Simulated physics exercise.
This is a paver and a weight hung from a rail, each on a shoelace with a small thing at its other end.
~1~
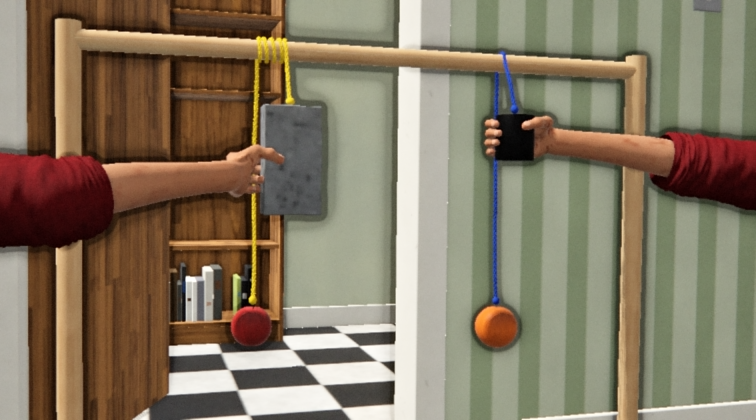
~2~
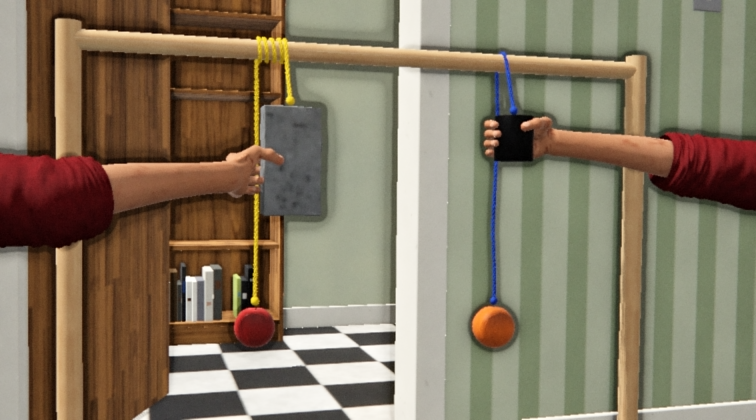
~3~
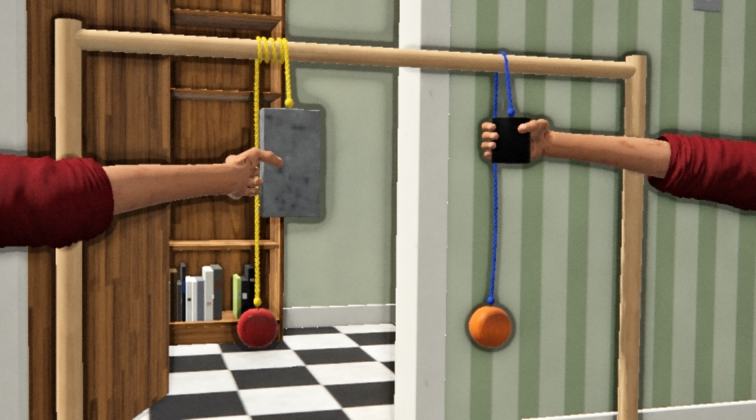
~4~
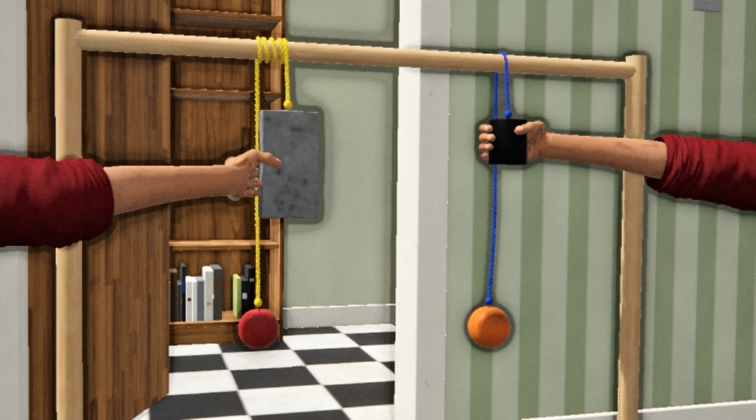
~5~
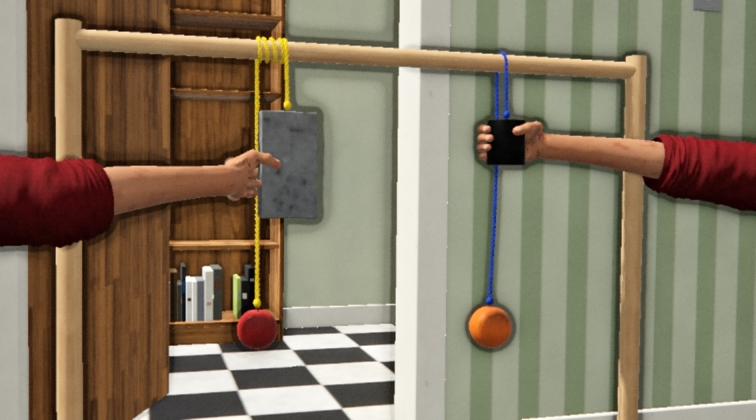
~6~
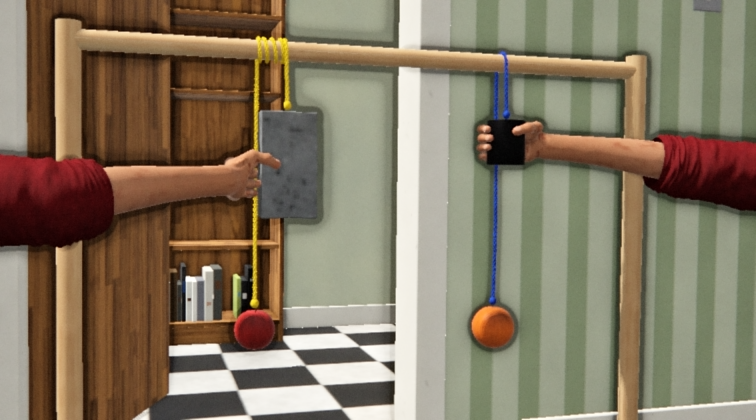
In a room, two hands hold blocks strung over a rail as hanging balls sway slightly.
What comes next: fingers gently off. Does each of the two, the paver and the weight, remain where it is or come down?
Paver: Still hanging, weight: Fallen.
Then, 0.42 s later than the last view, paver in the air near (284, 162); weight dropping near (502, 286).
Then, 0.74 s later than the last view, paver in the air near (284, 158); weight on the floor.
Finally, paver in the air near (284, 156); weight on the floor. The paver is held and the weight pulls its rope through.
